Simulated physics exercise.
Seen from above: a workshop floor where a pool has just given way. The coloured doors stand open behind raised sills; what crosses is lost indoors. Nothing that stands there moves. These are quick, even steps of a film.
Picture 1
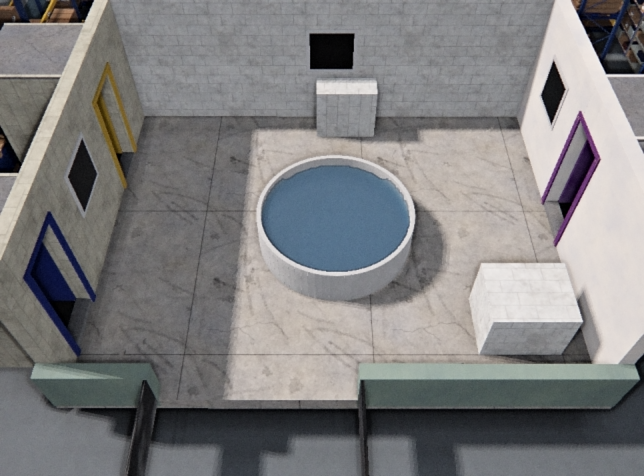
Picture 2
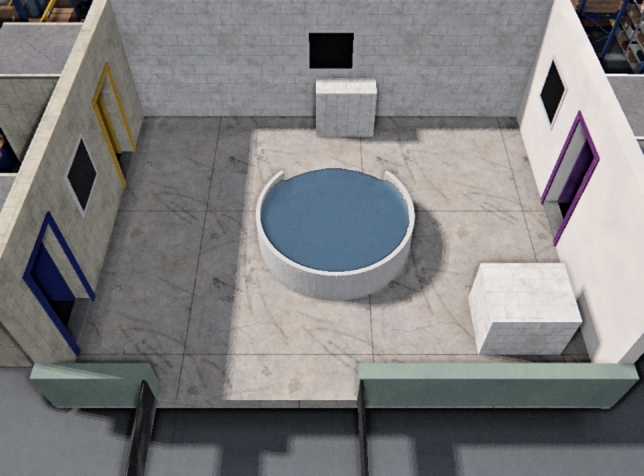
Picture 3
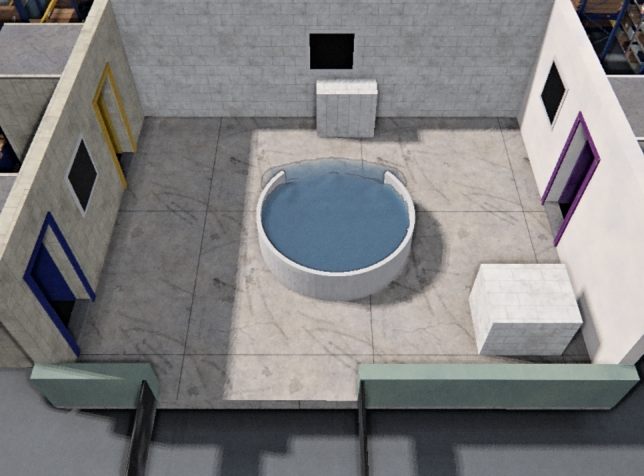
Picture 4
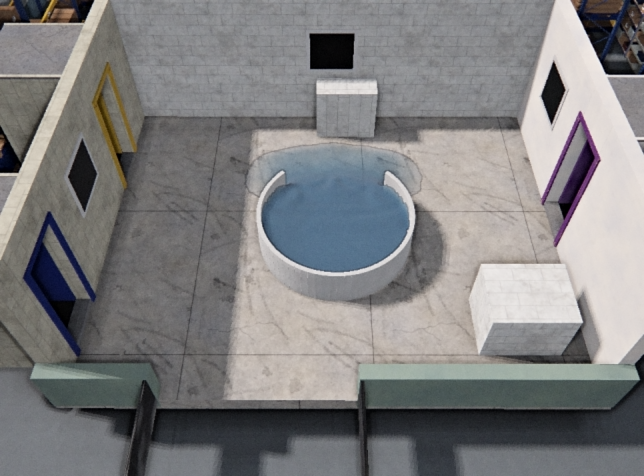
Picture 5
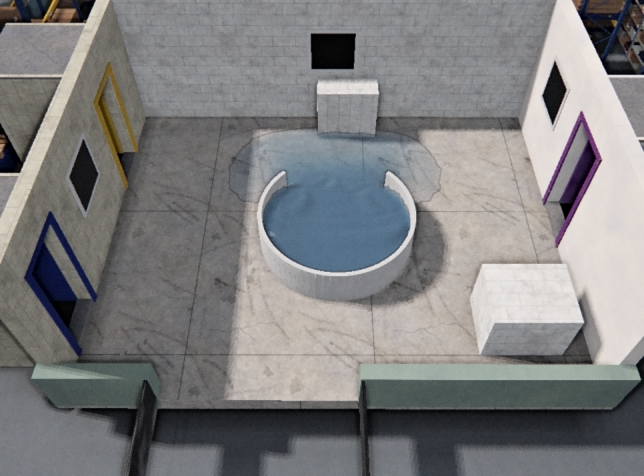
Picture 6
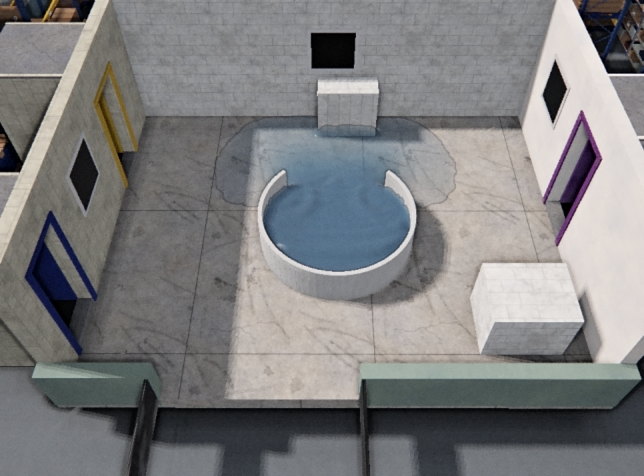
Water pouring through a gap in the far side of a round pool, spreading across the workshop floor around a pale block.
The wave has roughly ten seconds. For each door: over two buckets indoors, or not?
The purple door admits no more than that; the yellow door lets in a lot; the blue door admits no more than that.
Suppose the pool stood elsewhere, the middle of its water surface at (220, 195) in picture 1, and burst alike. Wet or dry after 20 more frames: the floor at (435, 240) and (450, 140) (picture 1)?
In turn: Awash, awash.
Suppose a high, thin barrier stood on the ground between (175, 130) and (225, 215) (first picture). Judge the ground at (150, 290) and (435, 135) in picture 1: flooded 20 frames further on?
As listed: No water, covered.
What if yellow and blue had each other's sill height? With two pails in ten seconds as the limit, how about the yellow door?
In short: The yellow door passes that mark.
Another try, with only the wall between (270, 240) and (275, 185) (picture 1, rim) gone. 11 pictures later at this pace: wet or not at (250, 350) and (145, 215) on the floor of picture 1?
As listed: Dry, under water.
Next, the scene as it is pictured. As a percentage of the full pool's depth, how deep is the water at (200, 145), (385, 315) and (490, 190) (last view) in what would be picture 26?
About 14, 0 and 4 per cent.
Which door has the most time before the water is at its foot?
It is the blue door.
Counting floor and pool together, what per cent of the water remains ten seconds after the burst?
Near 82 in a hundred.
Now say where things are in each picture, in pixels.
In the first picture, the round pool at (336, 214) is whole and still.
In the second picture, the front is at a hidden place, out from the gap on the round pool's far side.
In the third picture, the front is at (267, 176), out from the gap on the round pool's far side.
In the fourth picture, the front is at (253, 169), out from the gap on the round pool's far side.
In the fifth picture, water pours out on the round pool's far side and has run to (421, 147).
In the sixth picture, the front is at (425, 131), out from the gap on the round pool's far side.
A moment on, water covers 25 % of the floor; the purple door not reached, the yellow door not reached, the blue door not reached.
Next, water covers 25 % of the floor; the purple door not reached, the yellow door not reached, the blue door not reached.
Then, water covers 45 % of the floor; the purple door wet at the sill, nothing in, the yellow door over two buckets in, the blue door not reached.
Later, water covers 85 % of the floor; the purple door wet at the sill, nothing in, the yellow door far over two buckets in, the blue door wet at the sill, nothing in.
In the end, water covers 100 % of the floor; the purple door wet at the sill, nothing in, the yellow door far over two buckets in, the blue door wet at the sill, nothing in.
